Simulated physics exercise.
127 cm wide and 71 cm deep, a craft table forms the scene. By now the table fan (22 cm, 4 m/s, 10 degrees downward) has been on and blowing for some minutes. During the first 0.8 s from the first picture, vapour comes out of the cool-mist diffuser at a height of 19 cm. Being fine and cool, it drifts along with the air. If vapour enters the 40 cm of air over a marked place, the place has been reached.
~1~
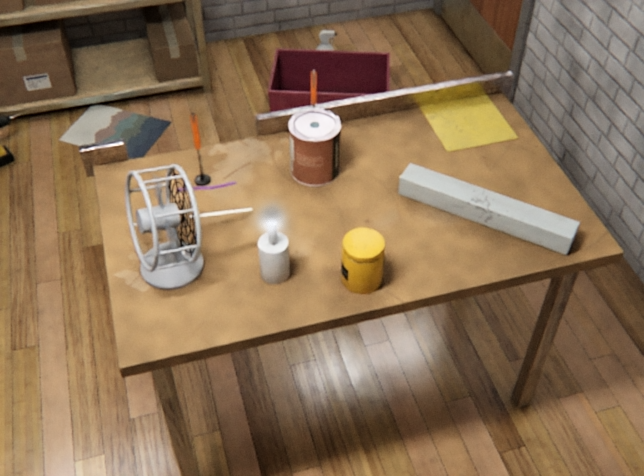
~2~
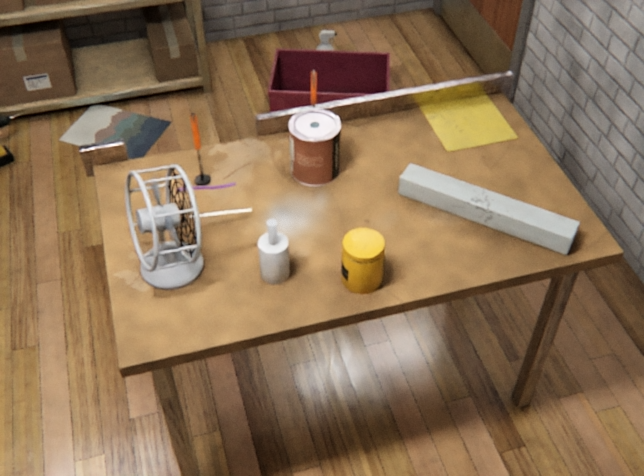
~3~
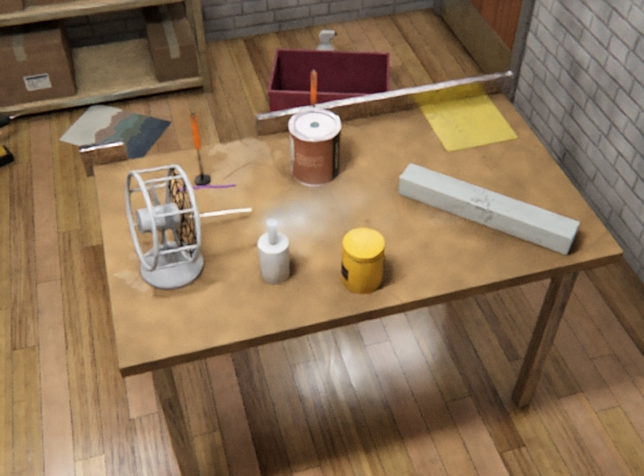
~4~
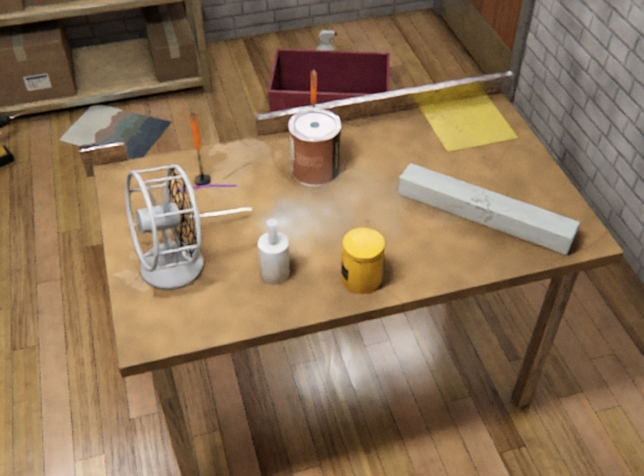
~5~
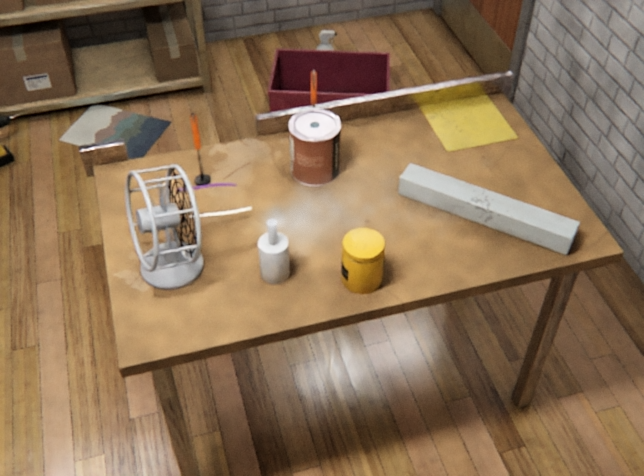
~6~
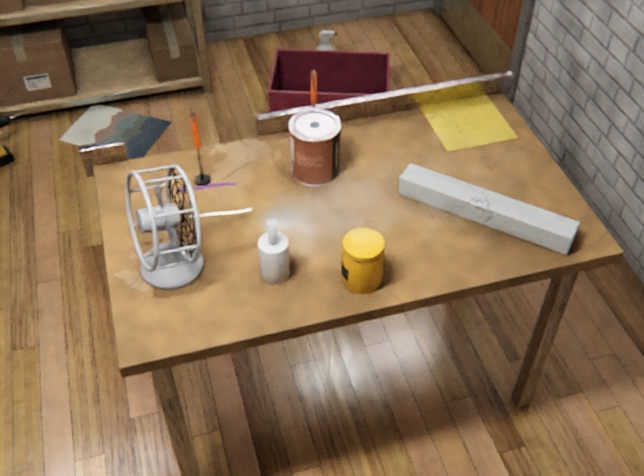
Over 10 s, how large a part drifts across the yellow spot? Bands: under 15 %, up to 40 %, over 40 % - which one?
Estimate: Not even 15 %.
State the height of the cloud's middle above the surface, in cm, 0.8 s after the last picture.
10 cm.
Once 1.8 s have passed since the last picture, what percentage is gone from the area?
Estimate: Close to 90 %.
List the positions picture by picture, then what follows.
In the first frame, the vapour is thickest near (271, 220), the cool-mist diffuser stands at (272, 231) and the table fan is at (162, 218).
In the second frame, the vapour is thickest near (289, 218) and reaches out to (320, 205) and the yellow spot is centred on (468, 122).
In the third frame, the vapour is thickest near (300, 216) and reaches out to (350, 200), a ribbon ends at (198, 149) and a ribbon ends at (314, 104).
In the fourth frame, the vapour is thickest near (311, 213) and reaches out to (397, 193), the top of a plank is at (487, 199) and the top of a tin is at (315, 124).
In the fifth frame, the vapour is thickest near (323, 213) and reaches out to (429, 189).
In the sixth frame, the vapour is thickest near (333, 212) and reaches out to (475, 177), a ribbon ends at (198, 149) and a ribbon ends at (314, 104).
Then, 0.8 s after the last picture, 1 % has passed over the yellow spot; 34 % has left the area, and the middle of the rest is near (539, 191).
Then, 1.8 s after the last picture, 1 % has passed over the yellow spot; 90 % has left the area.
Then, 3.8 s after the last picture, 1 % has passed over the yellow spot; 99 % has left the area.
Then, 9.8 s after the last picture, 1 % has passed over the yellow spot; 100 % has left the area.
